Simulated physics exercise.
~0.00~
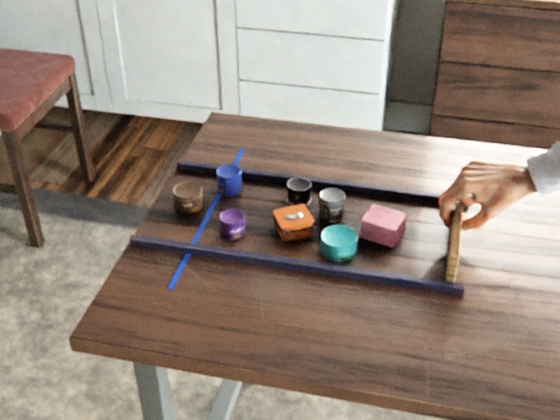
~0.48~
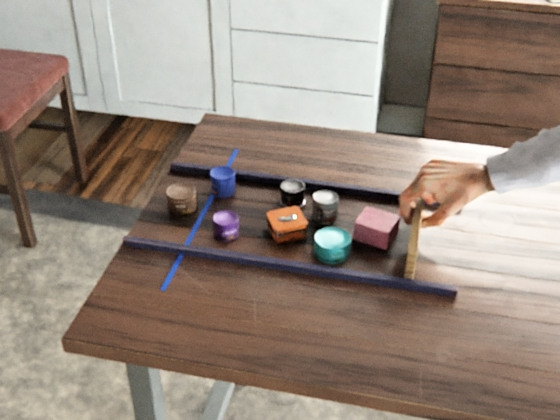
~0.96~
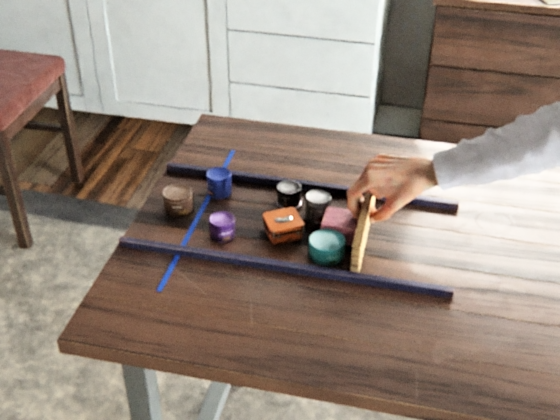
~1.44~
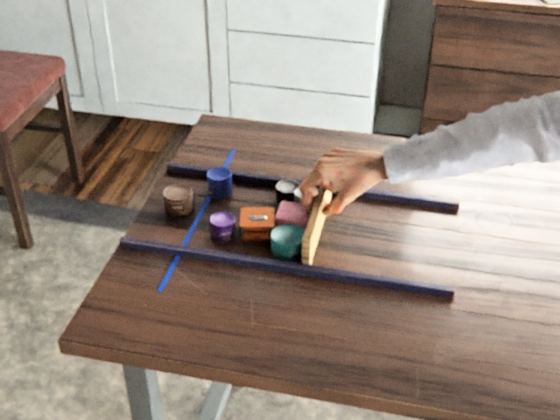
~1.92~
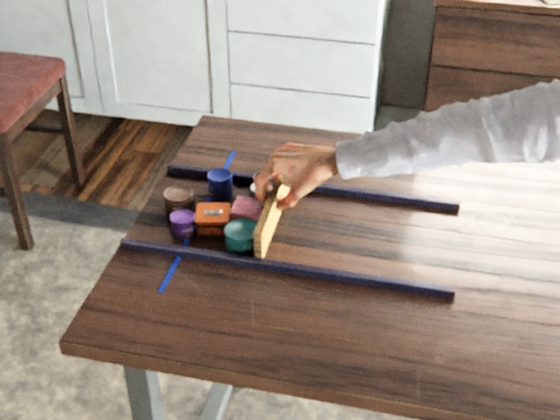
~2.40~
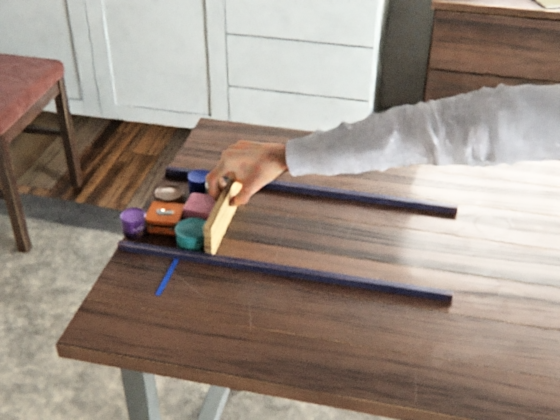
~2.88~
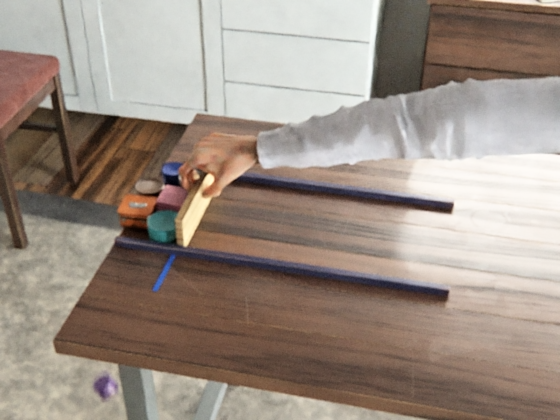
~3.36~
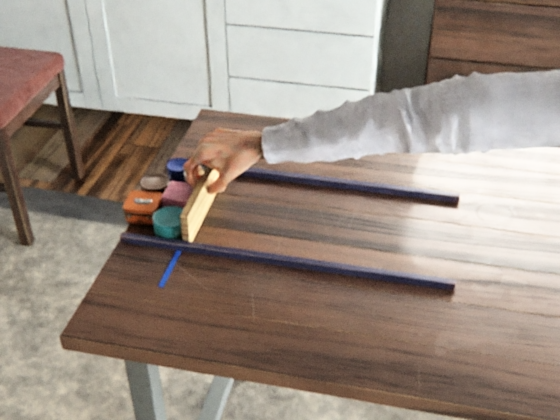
On a wooden table, a hand slid an upright board left between two dark rails, gathering small tubs, an orange case and a pink block into a cluster near the edge, until the purple tub dropped off and the others stayed on the table.
